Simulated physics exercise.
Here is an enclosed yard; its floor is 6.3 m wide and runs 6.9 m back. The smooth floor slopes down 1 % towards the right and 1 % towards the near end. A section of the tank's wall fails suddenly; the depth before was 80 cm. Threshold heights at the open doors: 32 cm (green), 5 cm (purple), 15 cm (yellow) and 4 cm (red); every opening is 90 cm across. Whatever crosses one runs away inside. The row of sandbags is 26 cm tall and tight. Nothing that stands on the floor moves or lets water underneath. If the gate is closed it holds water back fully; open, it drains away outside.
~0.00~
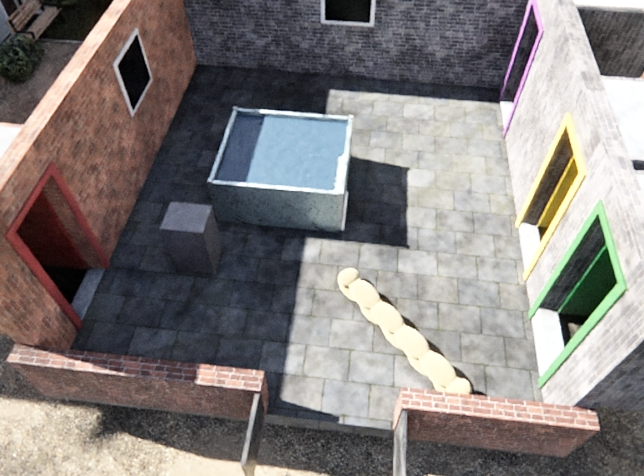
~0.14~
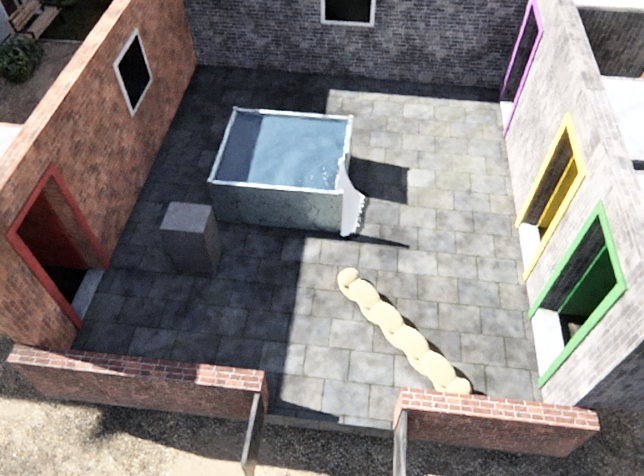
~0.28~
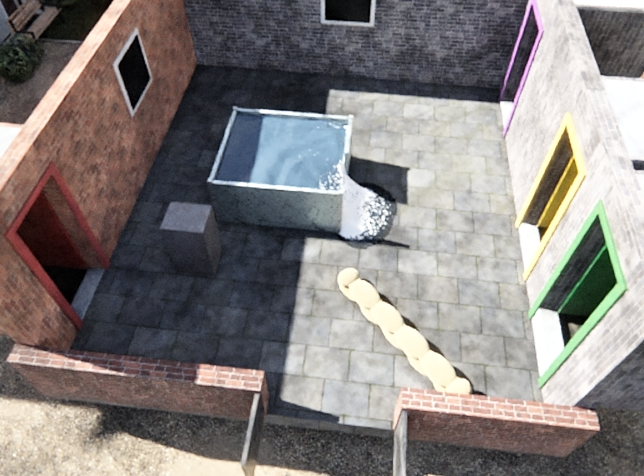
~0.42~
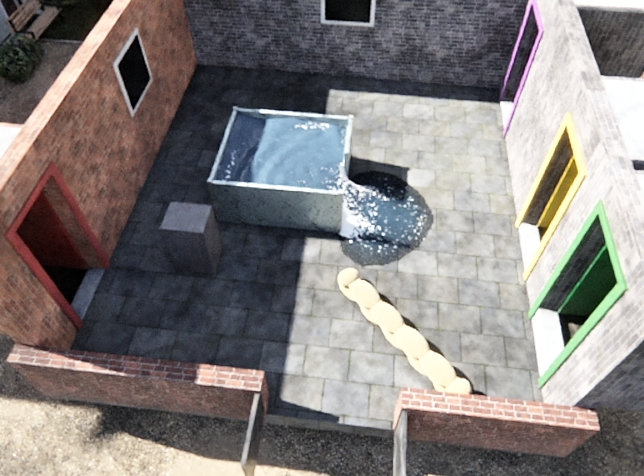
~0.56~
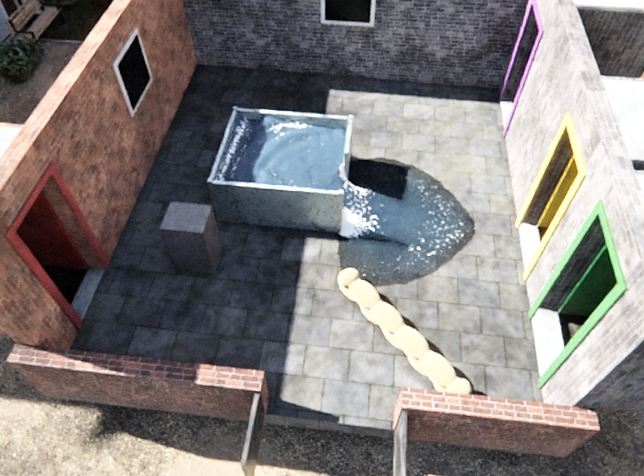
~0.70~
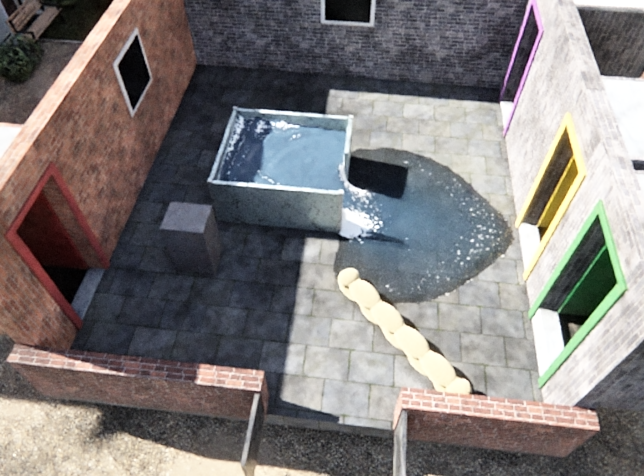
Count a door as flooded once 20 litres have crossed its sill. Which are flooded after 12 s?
Within that time: At the green door it does not reach the limit; at the purple door it exceeds the limit; at the yellow door it passes the limit; at the red door it does not reach the limit.
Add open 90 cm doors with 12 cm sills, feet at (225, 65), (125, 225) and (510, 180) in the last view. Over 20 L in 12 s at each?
In turn: Below, below, past it.
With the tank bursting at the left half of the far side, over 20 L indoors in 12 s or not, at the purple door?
Then: Purple over.
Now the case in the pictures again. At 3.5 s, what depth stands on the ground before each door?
Depths in cm: Green 21, purple 7, yellow 21, red 0.
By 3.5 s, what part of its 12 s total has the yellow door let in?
Some 85 per cent by then.
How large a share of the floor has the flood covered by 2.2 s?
Some 30 per cent of it.
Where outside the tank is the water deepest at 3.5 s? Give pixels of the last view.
Near (534, 427).
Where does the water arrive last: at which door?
The red one.
After 1.4 s water covers 25 % of the floor and is deepest (38 cm) near (352, 219); green door 16 cm at the sill, 0 L in, purple door not reached, yellow door 27 cm at the sill, 42 L in, red door not reached.
After 2.2 s water covers 30 % of the floor and is deepest (45 cm) near (534, 427); green door 20 cm at the sill, 0 L in, purple door 9 cm at the sill, 0 L in, yellow door 31 cm at the sill, 128 L in, red door not reached.
After 3.5 s water covers 40 % of the floor and is deepest (32 cm) near (534, 427); green door 21 cm at the sill, 0 L in, purple door 7 cm at the sill, 7 L in, yellow door 21 cm at the sill, 187 L in, red door not reached.
After 7.0 s water covers 80 % of the floor and is deepest (18 cm) near (508, 225); green door 16 cm at the sill, 0 L in, purple door 10 cm at the sill, 34 L in, yellow door 16 cm at the sill, 218 L in, red door 2 cm at the sill, 0 L in.
After 12.0 s water covers 95 % of the floor and is deepest (12 cm) near (520, 425); green door 11 cm at the sill, 0 L in, purple door 9 cm at the sill, 96 L in, yellow door 8 cm at the sill, 222 L in, red door 5 cm at the sill, 1 L in.
